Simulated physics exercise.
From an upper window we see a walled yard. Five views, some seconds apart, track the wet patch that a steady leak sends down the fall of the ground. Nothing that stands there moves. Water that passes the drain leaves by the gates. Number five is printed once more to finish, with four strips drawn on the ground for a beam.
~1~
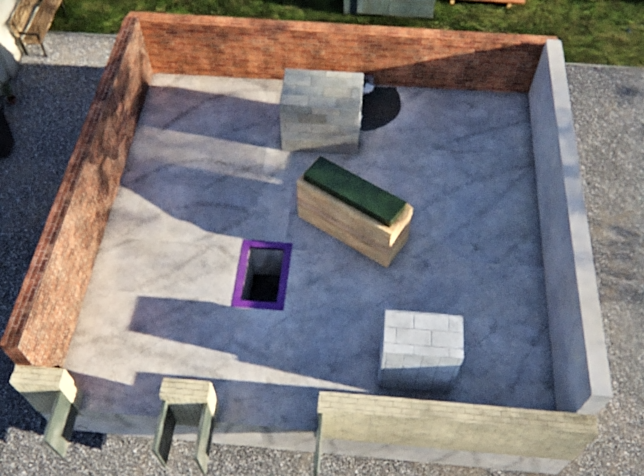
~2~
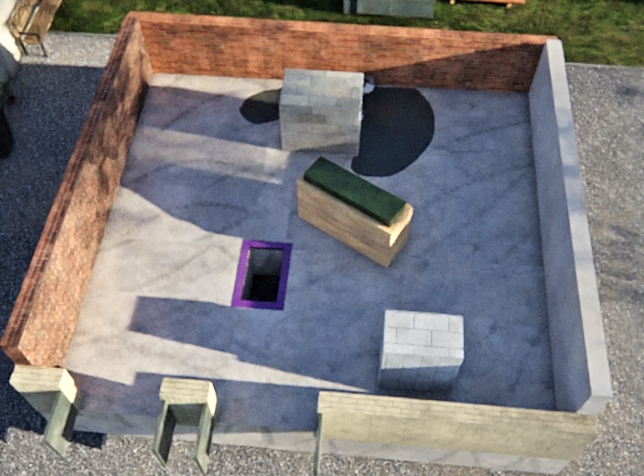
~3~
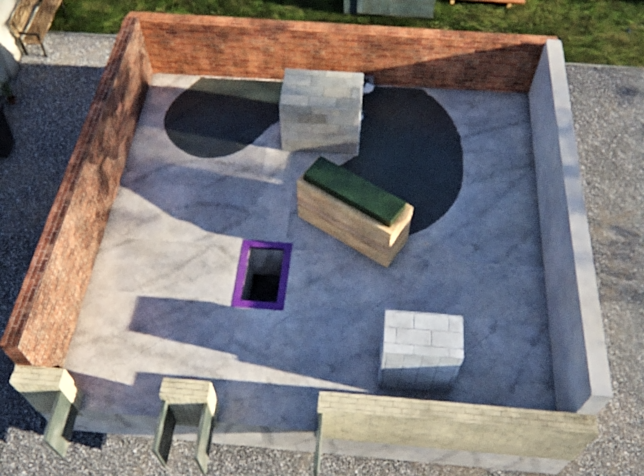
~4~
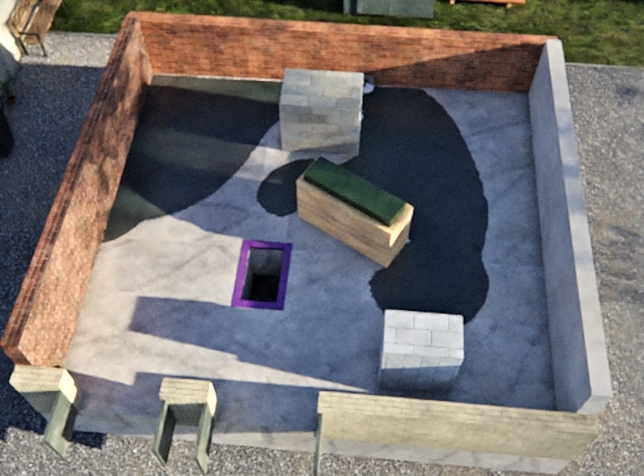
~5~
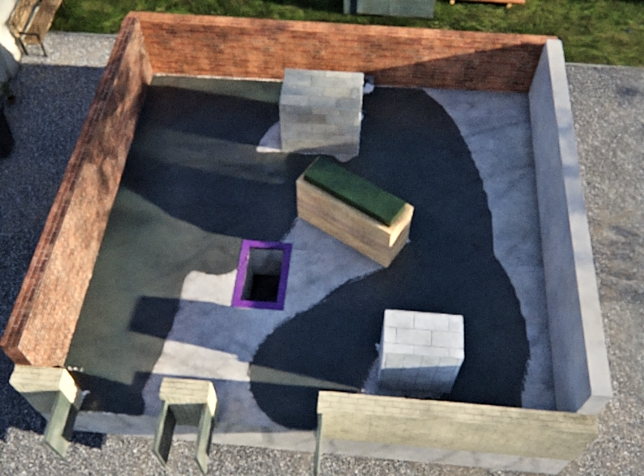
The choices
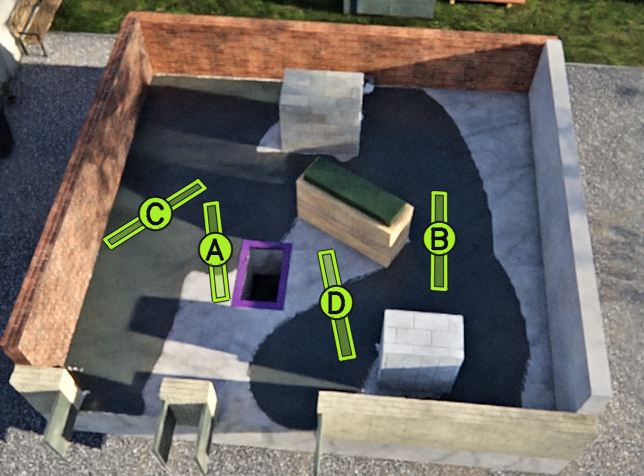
A walled yard with a pale paved floor, seen from an upper window, has red brick walls at the back and left and a grey wall at right. A grey block stands at the back, a green-topped one mid-yard and a whitish one lower right, near a purple-edged drain. From behind the back block, a dark wet patch spreads left and right, then forward around the blocks, while the drain stays dry.
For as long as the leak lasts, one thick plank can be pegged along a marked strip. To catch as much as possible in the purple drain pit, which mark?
Take C.
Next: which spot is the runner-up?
That would be A.
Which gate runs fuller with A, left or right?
More leaves on the left.
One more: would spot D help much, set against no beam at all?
No, hardly at all.
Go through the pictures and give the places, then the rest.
The first frame shows outfall at (360, 80); purple drain pit at (263, 274); open gate at (129, 398); open gate at (269, 410); front seen at (386, 119), 3 % of the ground wet; purple drain pit still dry.
The second frame shows front seen at (254, 120), 9 % of the ground wet; purple drain pit still dry.
The third frame shows front seen at (175, 136), 22 % of the ground wet; purple drain pit still dry.
The fourth frame shows front seen at (119, 234), 39 % of the ground wet; purple drain pit still dry.
The fifth frame shows front seen at (90, 349), 67 % of the ground wet; purple drain pit still dry.
On the marked copy, A from (211, 203) to (221, 299); B from (439, 288) to (439, 193); C from (108, 243) to (201, 184); D from (326, 252) to (347, 357).
With A, about 8 % of the stream goes into the purple drain pit, about 92 % out by the gates.
With B, about 2 % of the stream goes into the purple drain pit, about 98 % out by the gates.
With C, about 19 % of the stream goes into the purple drain pit, about 80 % out by the gates.
With D, about 2 % of the stream goes into the purple drain pit, about 98 % out by the gates.
